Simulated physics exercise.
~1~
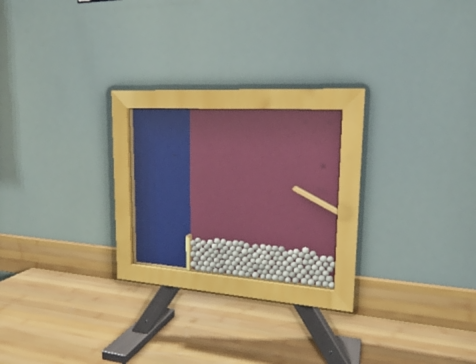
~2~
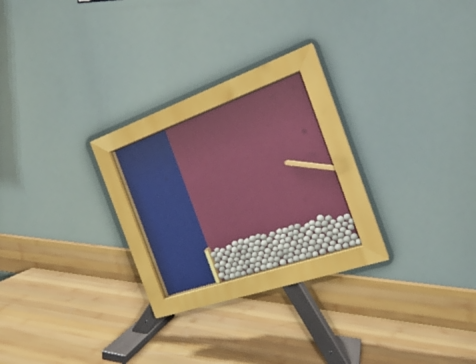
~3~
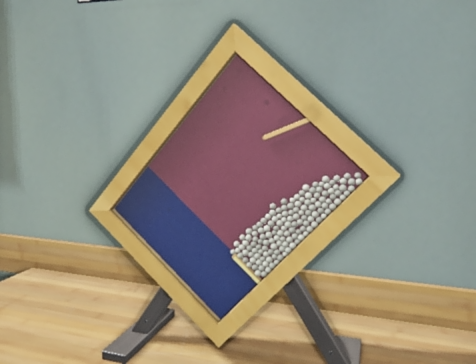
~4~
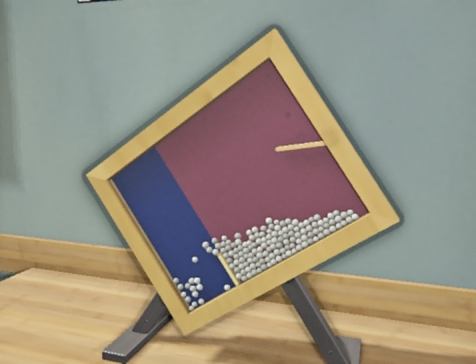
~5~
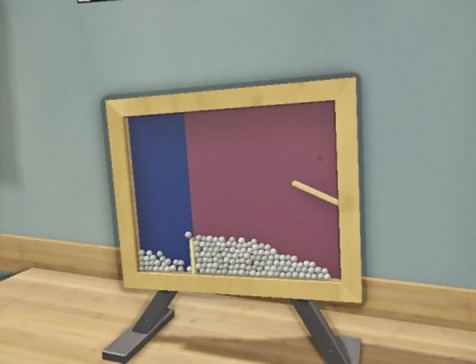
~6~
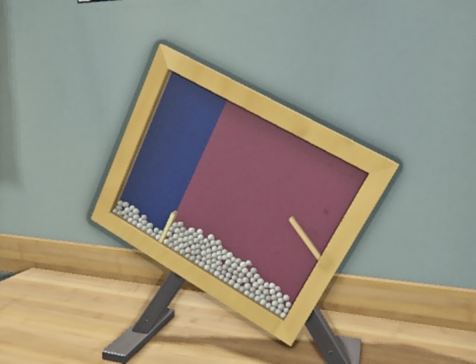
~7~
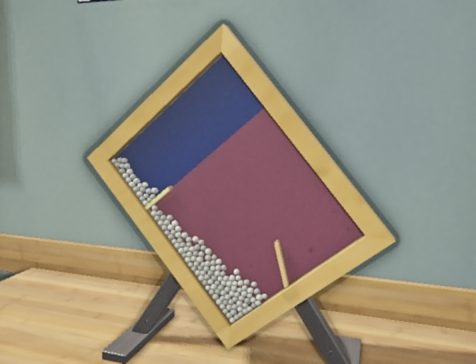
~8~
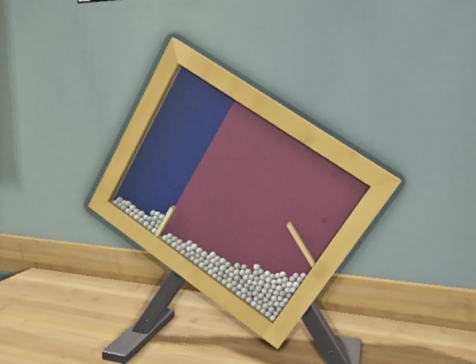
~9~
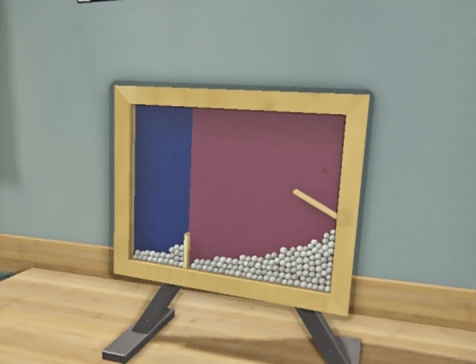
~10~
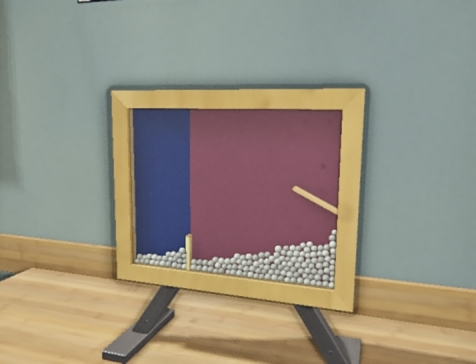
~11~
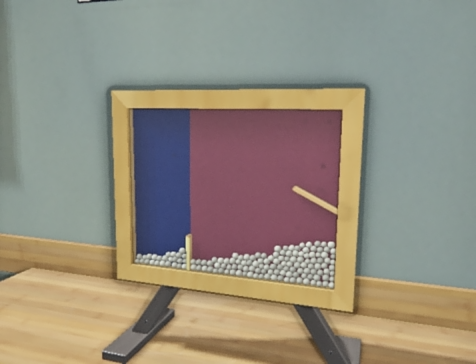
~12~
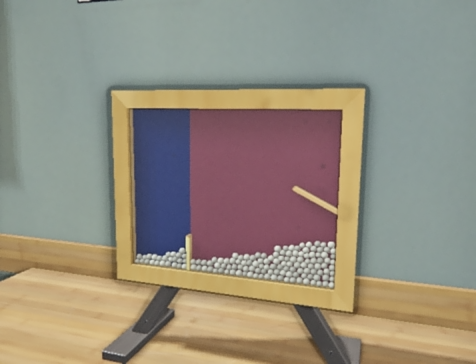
A wooden-framed case of small white balls tilts anticlockwise, spilling some over a short divider into the blue strip, then swings clockwise past level and back, coming to rest level with most balls in the pink strip, piled higher at right, and a few in the blue.
